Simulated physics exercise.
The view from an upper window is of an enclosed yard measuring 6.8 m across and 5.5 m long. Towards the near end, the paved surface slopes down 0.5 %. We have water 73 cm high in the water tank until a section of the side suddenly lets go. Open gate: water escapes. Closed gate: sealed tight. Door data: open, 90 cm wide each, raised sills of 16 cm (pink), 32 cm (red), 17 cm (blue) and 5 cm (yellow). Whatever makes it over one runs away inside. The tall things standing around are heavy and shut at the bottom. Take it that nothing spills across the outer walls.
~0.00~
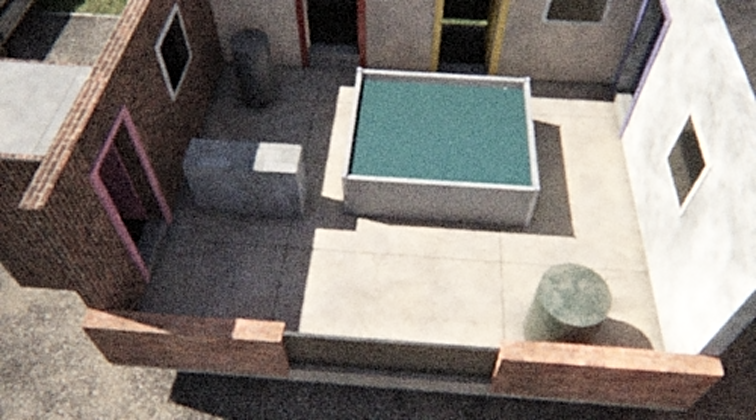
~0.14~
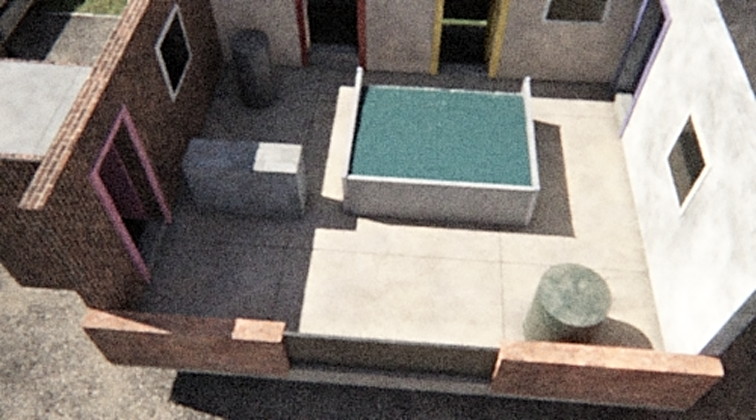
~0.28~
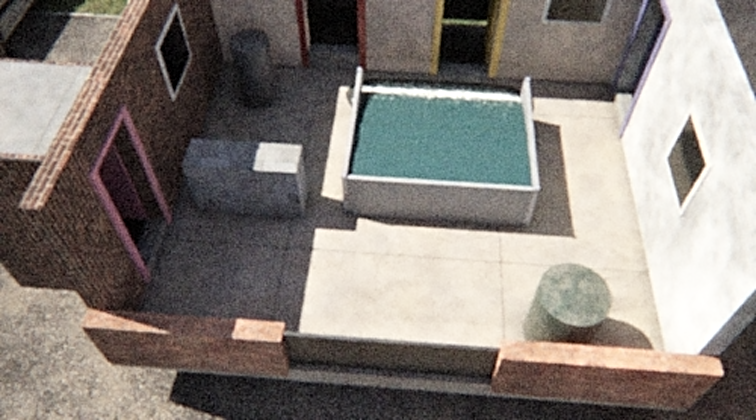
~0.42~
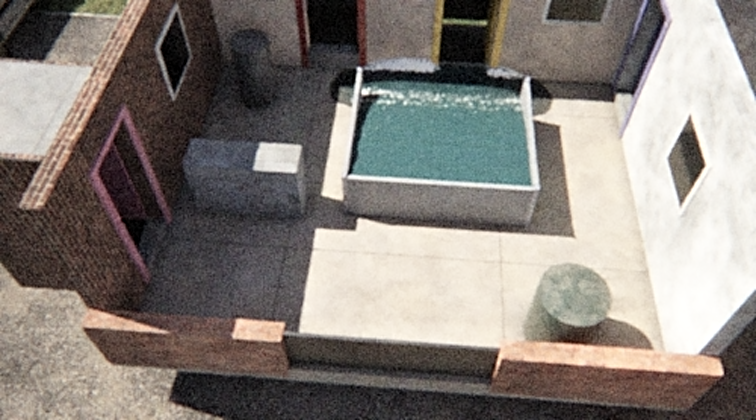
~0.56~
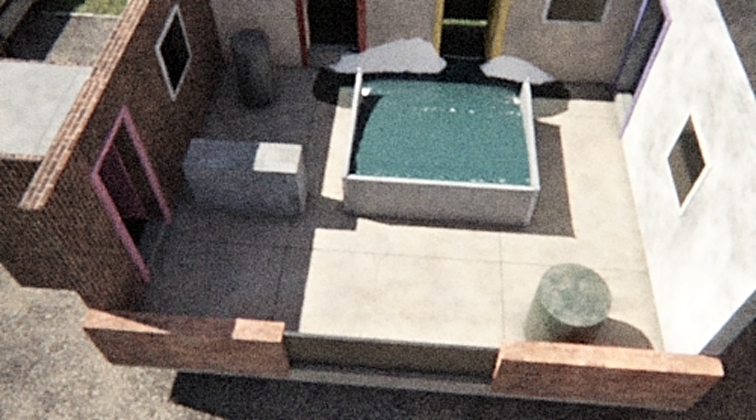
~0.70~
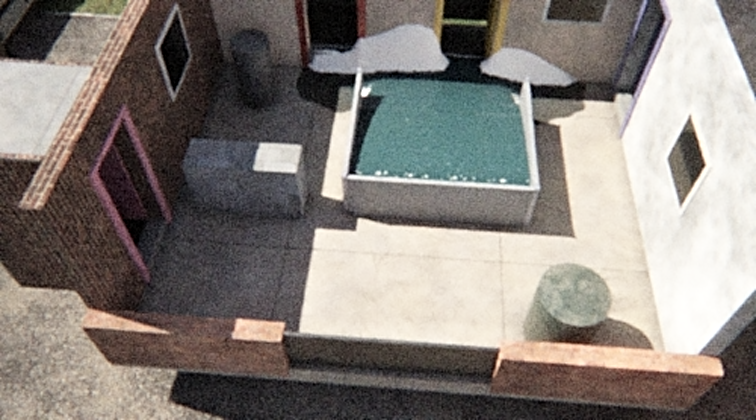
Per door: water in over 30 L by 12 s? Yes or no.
Pink door no, red door no, blue door yes, yellow door yes.
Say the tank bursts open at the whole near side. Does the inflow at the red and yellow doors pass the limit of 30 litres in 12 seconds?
Compared with the limit, red is lower and yellow is higher.
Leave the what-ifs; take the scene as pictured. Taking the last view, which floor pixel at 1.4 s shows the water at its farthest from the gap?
That lands around (225, 63) in the last picture.
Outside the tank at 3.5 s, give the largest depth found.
Roughly 30 cm.
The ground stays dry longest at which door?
The pink door.
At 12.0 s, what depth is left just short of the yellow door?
It's about 7.0 cm.
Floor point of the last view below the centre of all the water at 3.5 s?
Roughly (412, 136) in the last picture.
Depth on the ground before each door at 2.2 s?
Readings (cm): Pink = 0; red = 24; blue = 29; yellow = 37.
After 1.4 s water covers 20 % of the floor and is deepest (51 cm) near (406, 80); pink door not reached, red door 28 cm at the sill, 1 L in, blue door 18 cm at the sill, 1 L in, yellow door 48 cm at the sill, 382 L in.
After 2.2 s water covers 35 % of the floor and is deepest (46 cm) near (245, 64); pink door not reached, red door 24 cm at the sill, 2 L in, blue door 29 cm at the sill, 27 L in, yellow door 37 cm at the sill, 699 L in.
After 3.5 s water covers 60 % of the floor and is deepest (30 cm) near (197, 178); pink door 6 cm at the sill, 0 L in, red door 14 cm at the sill, 3 L in, blue door 25 cm at the sill, 109 L in, yellow door 20 cm at the sill, 916 L in.
After 7.0 s water covers 95 % of the floor and is deepest (16 cm) near (356, 70); pink door 5 cm at the sill, 0 L in, red door 14 cm at the sill, 3 L in, blue door 11 cm at the sill, 128 L in, yellow door 13 cm at the sill, 1060 L in.
After 12.0 s water covers 95 % of the floor and is deepest (16 cm) near (158, 256); pink door 12 cm at the sill, 0 L in, red door 8 cm at the sill, 3 L in, blue door 6 cm at the sill, 128 L in, yellow door 7 cm at the sill, 1122 L in.
